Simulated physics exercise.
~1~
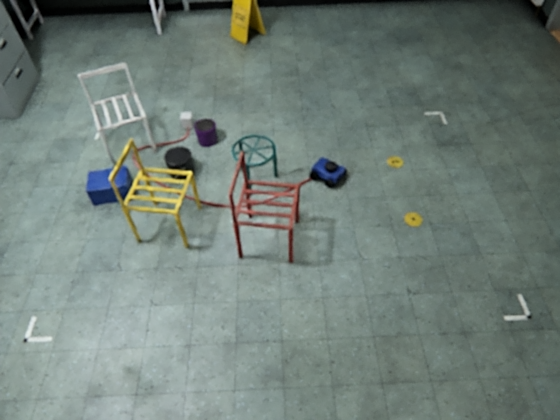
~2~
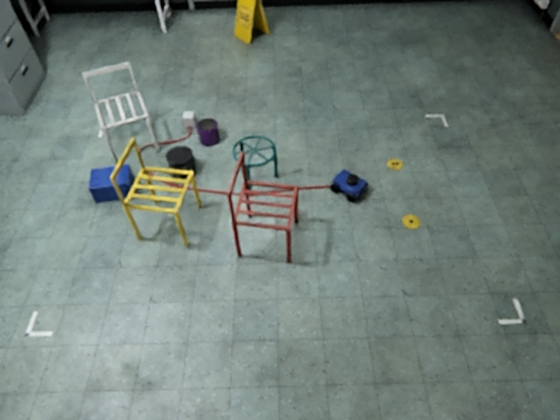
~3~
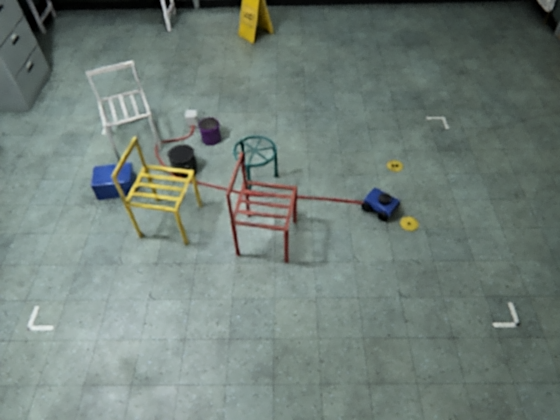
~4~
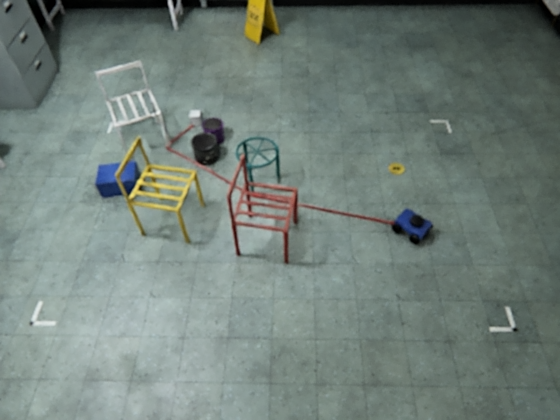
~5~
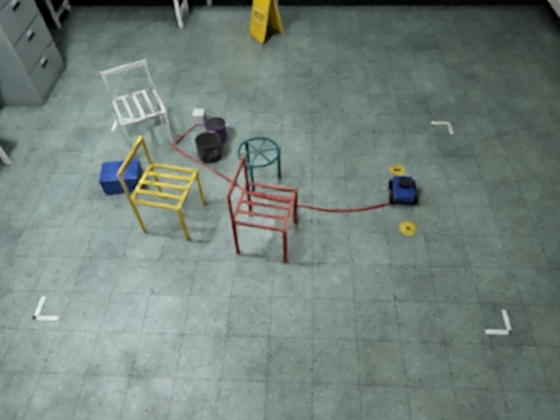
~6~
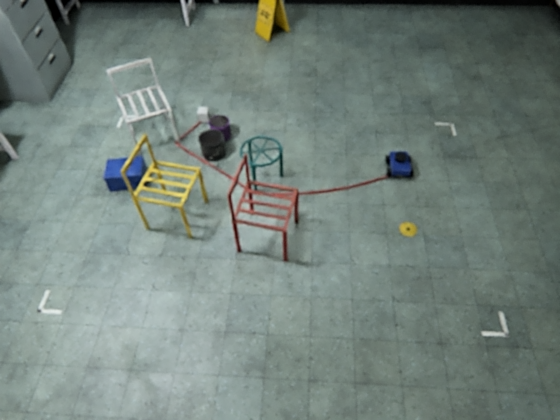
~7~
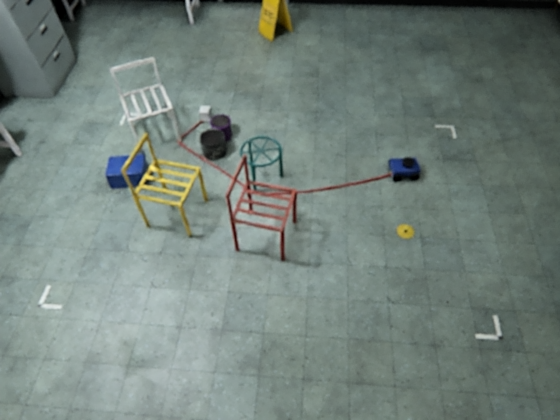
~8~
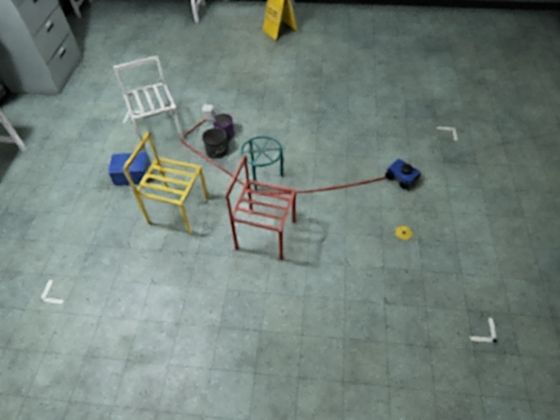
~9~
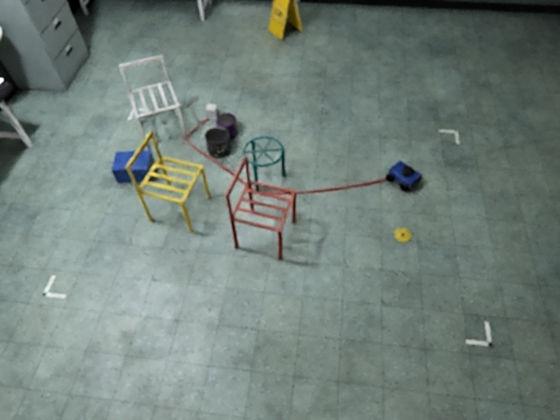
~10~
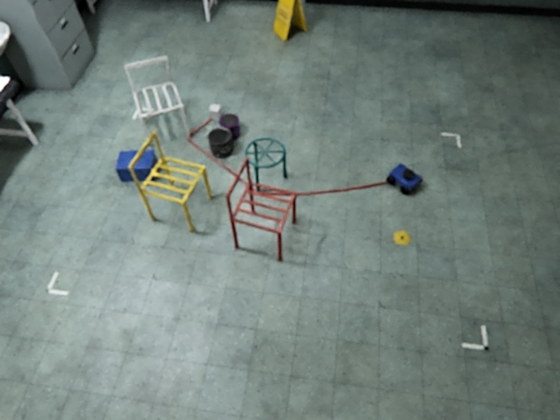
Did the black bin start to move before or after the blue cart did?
The black bin started to move after the blue cart, which was already rolling away to the right with the cord behind it while the bin stayed where it was.
